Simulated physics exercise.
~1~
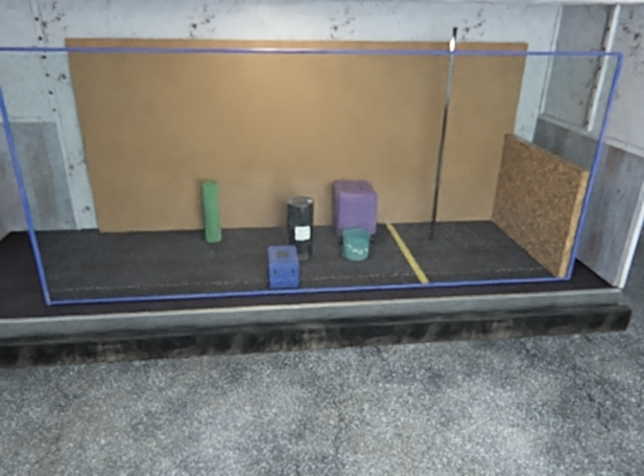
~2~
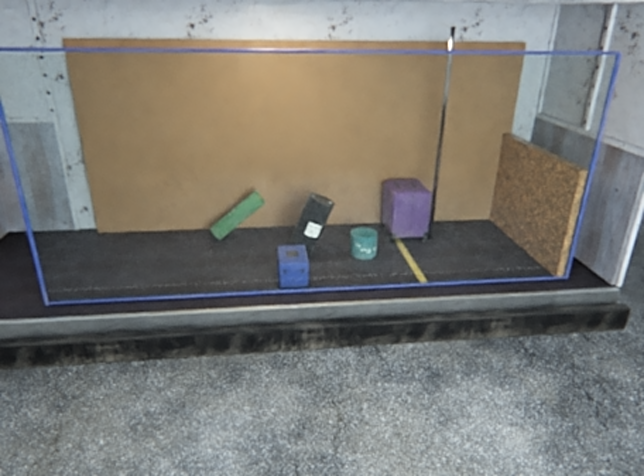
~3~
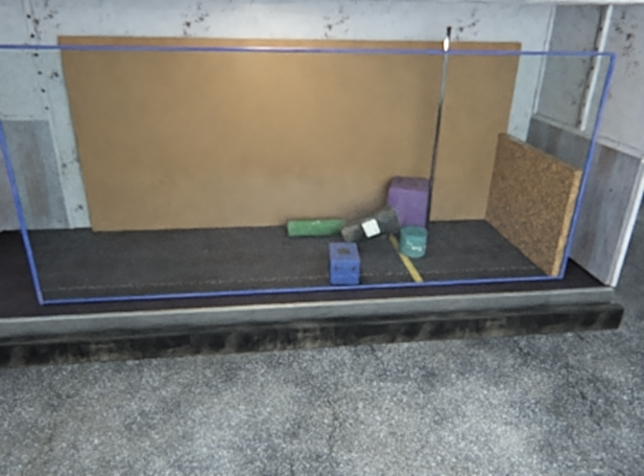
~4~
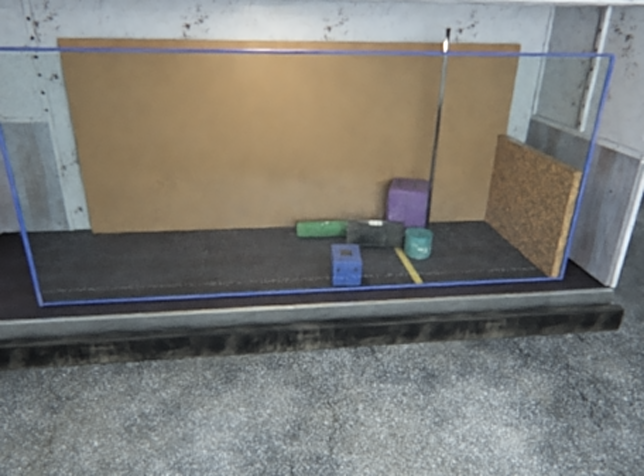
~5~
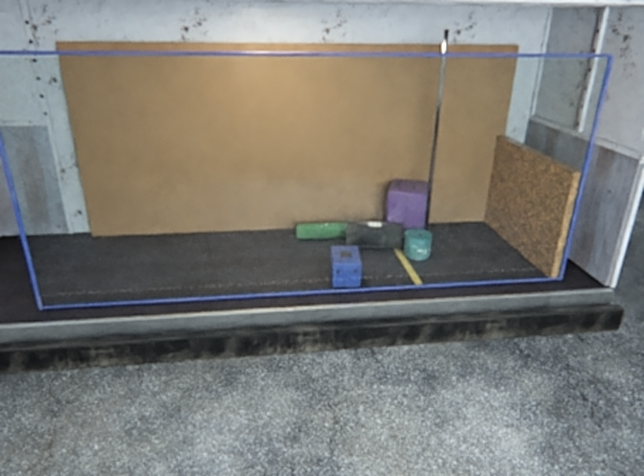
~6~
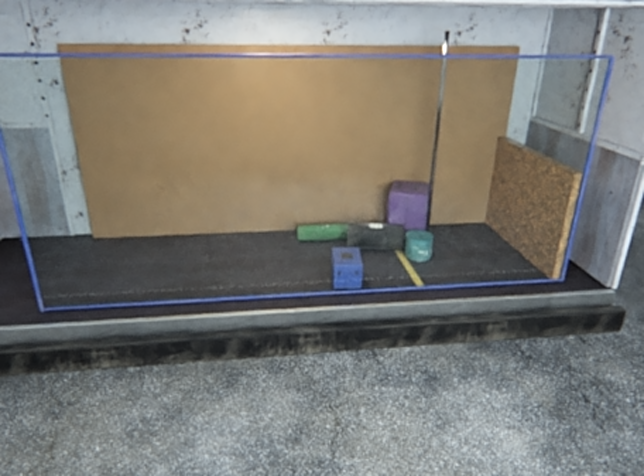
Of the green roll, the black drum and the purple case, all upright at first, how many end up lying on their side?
Two of them end up on their side, the green roll and the black drum, while the purple case stays upright.
